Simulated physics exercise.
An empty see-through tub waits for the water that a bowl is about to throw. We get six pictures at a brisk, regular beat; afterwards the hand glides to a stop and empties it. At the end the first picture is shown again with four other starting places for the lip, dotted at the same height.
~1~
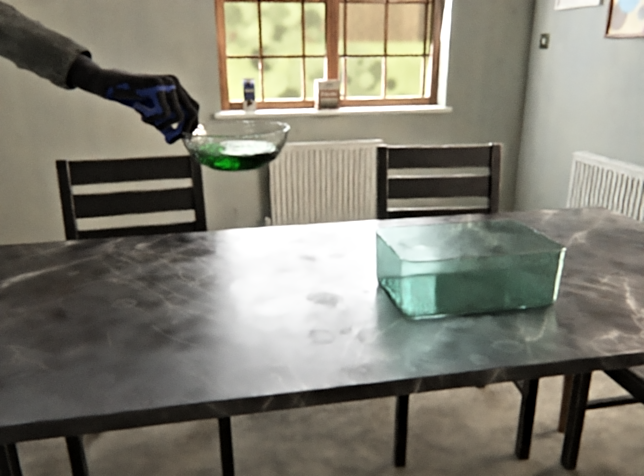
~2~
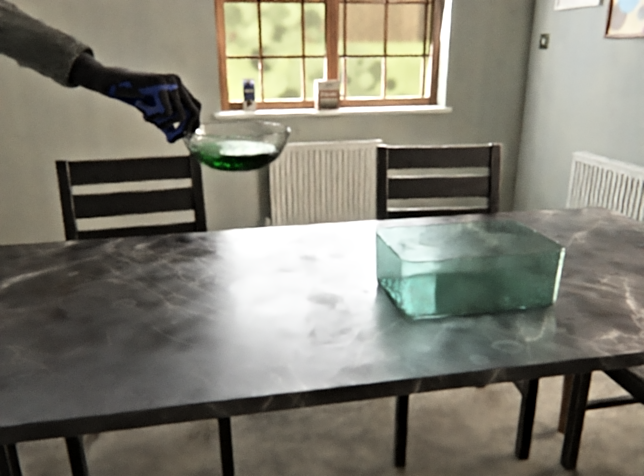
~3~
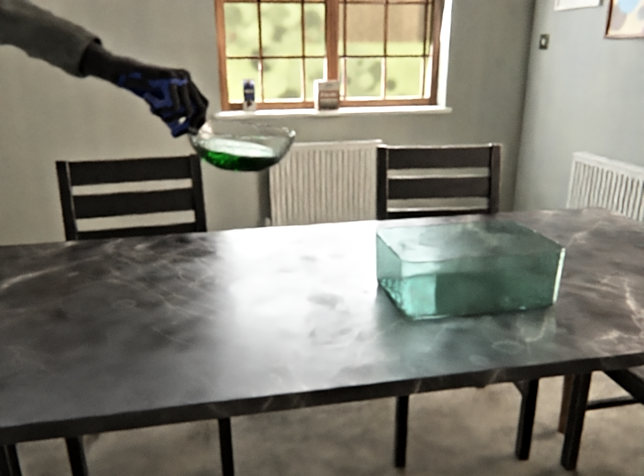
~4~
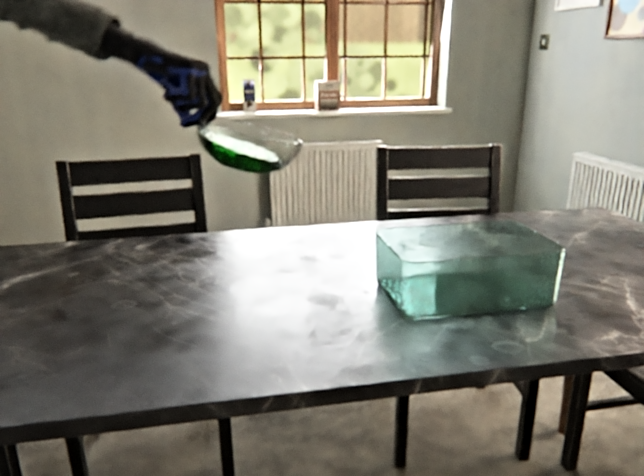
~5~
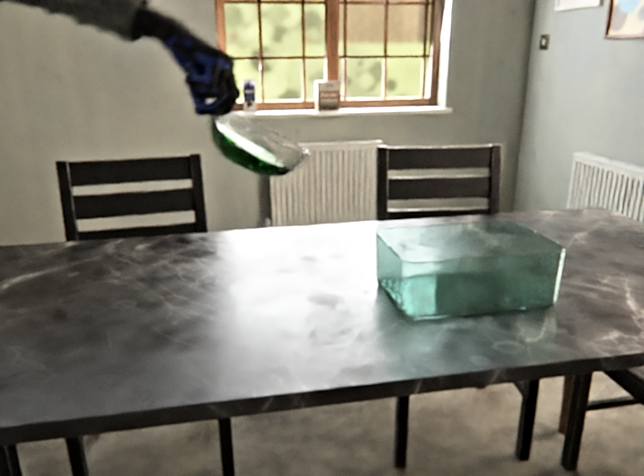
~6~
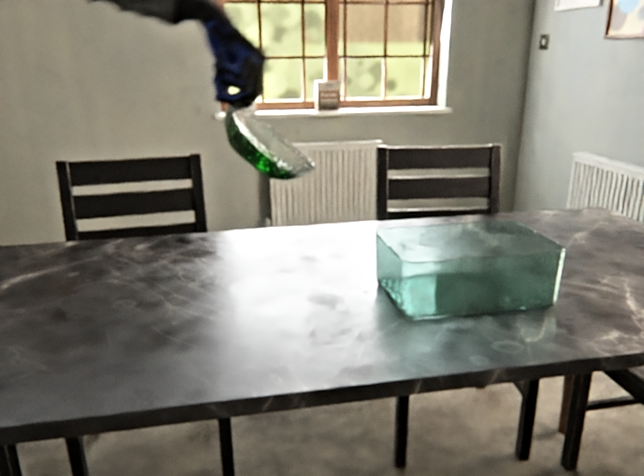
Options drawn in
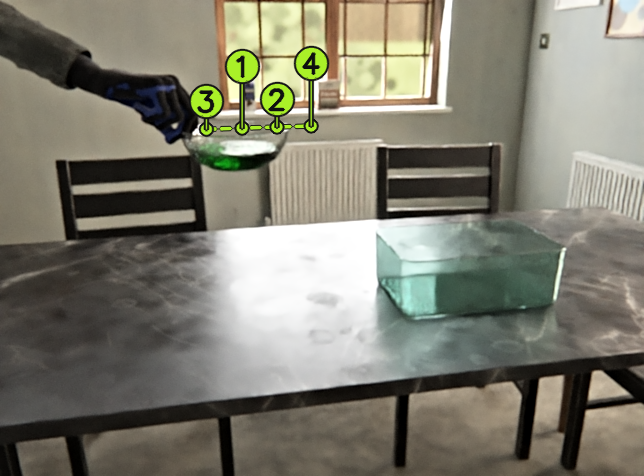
A dark-gloved hand holds a clear bowl of green liquid nearly level above the left side of a marbled table, with a see-through tub resting to the right. The hand then shifts slightly right and rises as it tilts the bowl steadily steeper, its right-hand lip dipping, the liquid still inside.
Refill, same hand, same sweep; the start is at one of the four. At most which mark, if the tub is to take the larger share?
The limit is 4.
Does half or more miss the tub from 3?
Yes, that goes wrong.
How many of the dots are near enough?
One of the four.
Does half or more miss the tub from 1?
Yes, it does.
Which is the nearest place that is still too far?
Here it is place 2.
On the marked copy, 1 at (242, 128); 2 at (277, 127); 3 at (206, 129); 4 at (311, 125).
Choosing 1, about 0 % lands in the tub, 97 % falls short and 3 % goes beside or beyond.
Choosing 2, about 10 % lands in the tub, 85 % falls short and 5 % goes beside or beyond.
Choosing 3, about 0 % lands in the tub, 100 % falls short.
Choosing 4, about 83 % lands in the tub, 7 % falls short and 10 % goes beside or beyond.
